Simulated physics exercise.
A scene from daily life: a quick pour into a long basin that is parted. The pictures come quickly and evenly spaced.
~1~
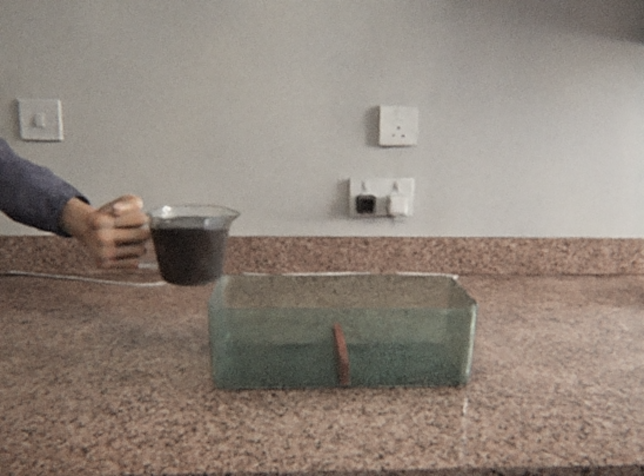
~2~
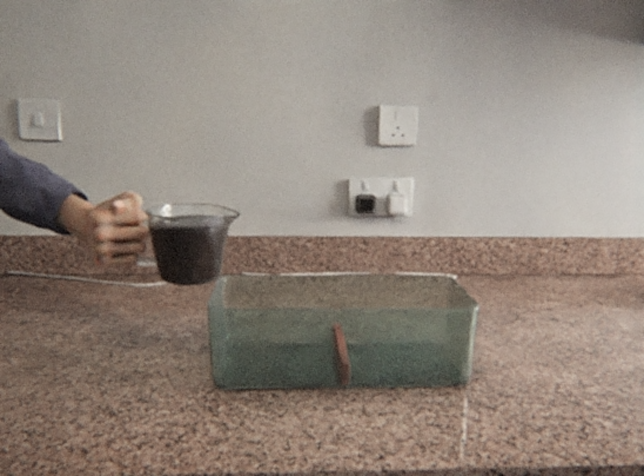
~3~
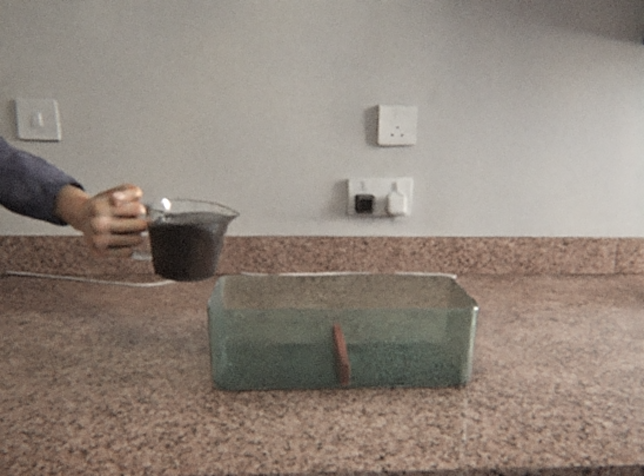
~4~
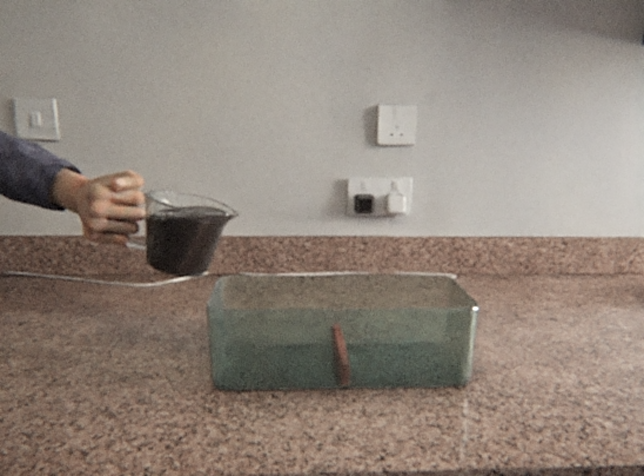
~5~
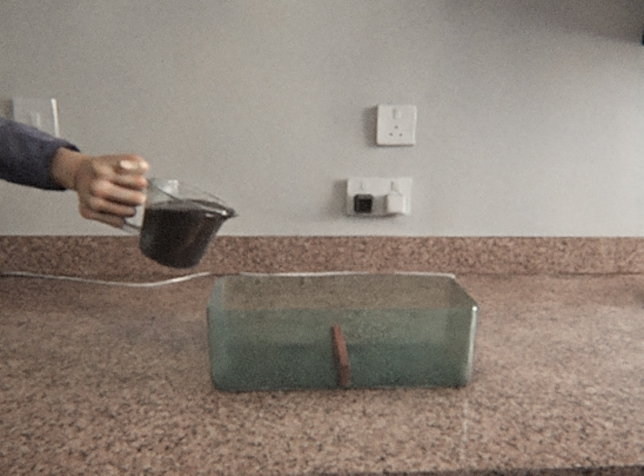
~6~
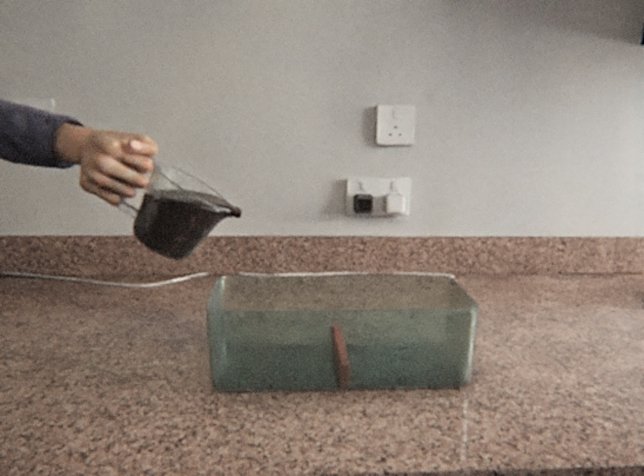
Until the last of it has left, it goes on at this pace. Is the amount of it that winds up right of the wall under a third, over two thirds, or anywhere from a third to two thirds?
Stays short of a third.
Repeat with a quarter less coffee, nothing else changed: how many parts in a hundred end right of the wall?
Roughly 10 in a hundred.
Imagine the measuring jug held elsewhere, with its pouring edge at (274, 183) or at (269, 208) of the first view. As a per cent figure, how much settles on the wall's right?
First about 75, then 65 per cent.
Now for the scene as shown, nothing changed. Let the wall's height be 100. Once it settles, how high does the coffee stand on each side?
Left 50 per cent, right 10.
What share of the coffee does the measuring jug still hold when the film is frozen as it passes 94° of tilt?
It still holds around 50 per cent there.
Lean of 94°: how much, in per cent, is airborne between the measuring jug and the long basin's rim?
I'd reckon some 40 per cent.
A moment on, the measuring jug is tipped on its side and 48 per cent is still to pour, 12 is left of the wall and 0 right of it.
Next, the measuring jug is tipped right over and 3 per cent is still to pour, 73 is left of the wall and 3 right of it.
Then the measuring jug is tipped right over and 0 per cent is still to pour, 84 is left of the wall and 7 right of it.
Later the measuring jug is tipped right over and 0 per cent is still to pour, 83 is left of the wall and 10 right of it.
Finally, 81 per cent lies left of the wall, 12 right of it and 7 outside.
